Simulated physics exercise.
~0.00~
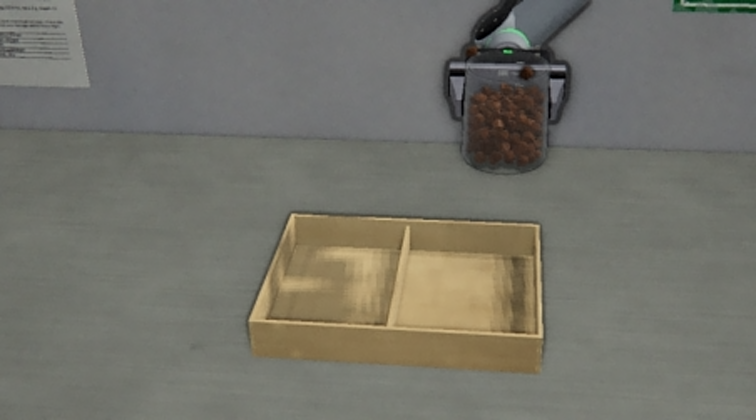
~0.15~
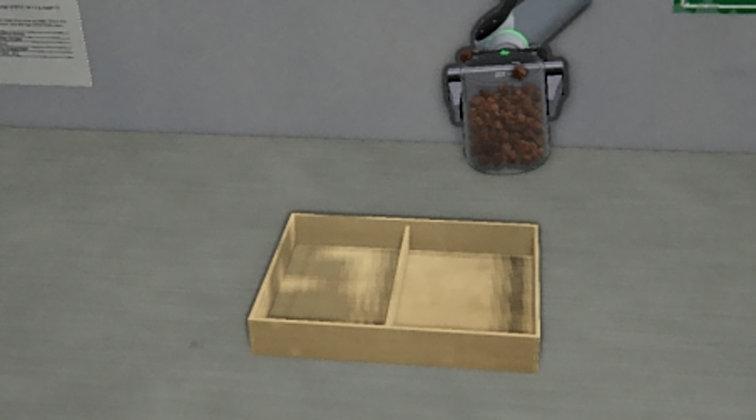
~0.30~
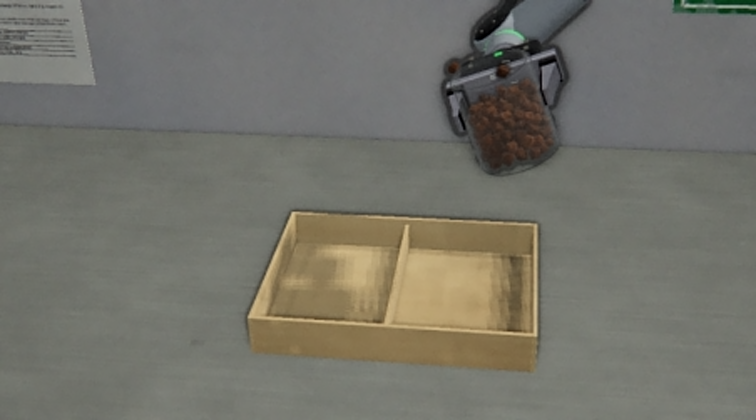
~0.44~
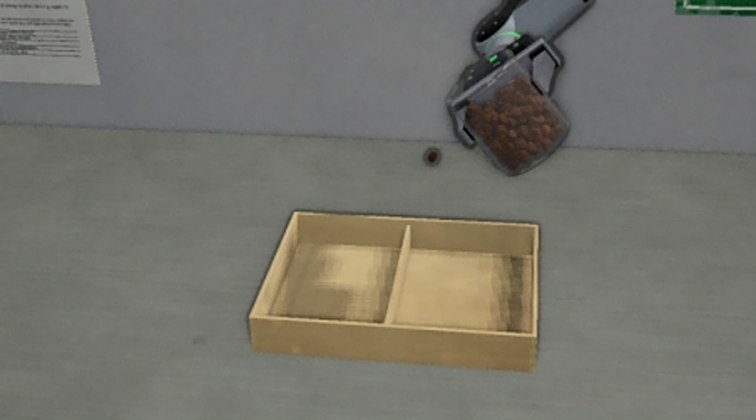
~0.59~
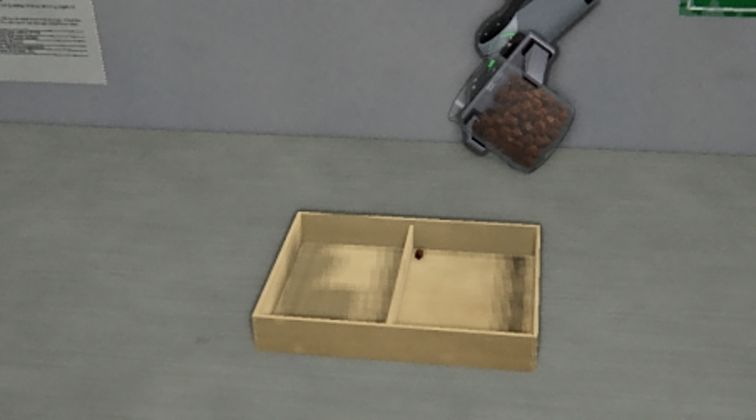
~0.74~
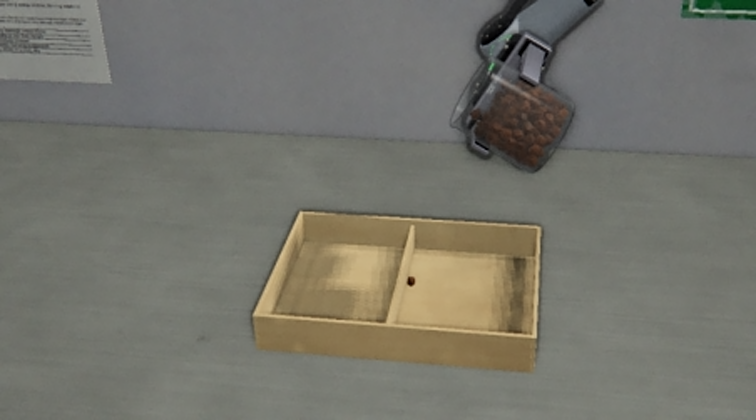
The clip opens on a clear beaker of brown pellets held upright by a robot arm above and behind a divided wooden tray. The arm steadily tilts the beaker, its mouth turning to the left, and a single pellet drops into the tray's right part, beside the divider, while the rest stay inside.
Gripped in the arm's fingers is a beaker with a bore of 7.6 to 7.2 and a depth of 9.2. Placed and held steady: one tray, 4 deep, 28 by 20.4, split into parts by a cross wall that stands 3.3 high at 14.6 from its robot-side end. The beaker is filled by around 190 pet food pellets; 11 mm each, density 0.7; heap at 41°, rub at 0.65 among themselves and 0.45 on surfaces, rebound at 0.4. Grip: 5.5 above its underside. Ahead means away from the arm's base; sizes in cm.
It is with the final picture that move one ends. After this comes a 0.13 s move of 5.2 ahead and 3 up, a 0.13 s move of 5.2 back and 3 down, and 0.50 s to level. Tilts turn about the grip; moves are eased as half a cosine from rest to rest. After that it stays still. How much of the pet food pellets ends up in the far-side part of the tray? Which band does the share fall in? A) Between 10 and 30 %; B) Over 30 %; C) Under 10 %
Option A: Between 10 and 30 %.
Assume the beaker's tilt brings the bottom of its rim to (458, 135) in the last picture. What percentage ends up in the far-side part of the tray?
My estimate is some 45 per cent.
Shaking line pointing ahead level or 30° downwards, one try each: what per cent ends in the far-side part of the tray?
5 and 5 %.
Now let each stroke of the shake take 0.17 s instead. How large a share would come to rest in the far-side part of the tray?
5 %.
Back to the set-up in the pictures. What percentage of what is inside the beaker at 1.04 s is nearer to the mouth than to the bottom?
Some 40 percent is in that half.
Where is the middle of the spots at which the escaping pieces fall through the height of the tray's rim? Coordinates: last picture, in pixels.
Around (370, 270).
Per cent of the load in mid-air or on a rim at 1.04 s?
About 22 %.
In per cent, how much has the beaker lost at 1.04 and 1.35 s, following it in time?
Roughly 20, then 25.
After 1.04 s, tilted 59° forward, highest piece 25 above the table; 146 in the beaker, 1 in the robot-side part, 41 in flight or on a rim.
After 1.35 s, tilted 13° forward, highest piece 27 above the table; 144 in the beaker, 32 in the far-side part, 10 in the robot-side part, 2 in flight or on a rim.
After 1.70 s, level, highest piece 26 above the table; 144 in the beaker, 32 in the far-side part, 12 in the robot-side part.
After 2.75 s, level, highest piece 26 above the table; 144 in the beaker, 32 in the far-side part, 12 in the robot-side part.
In the end, 144 in the beaker, 32 in the far-side part, 12 in the robot-side part. That is 17 % in the far-side part of the tray.
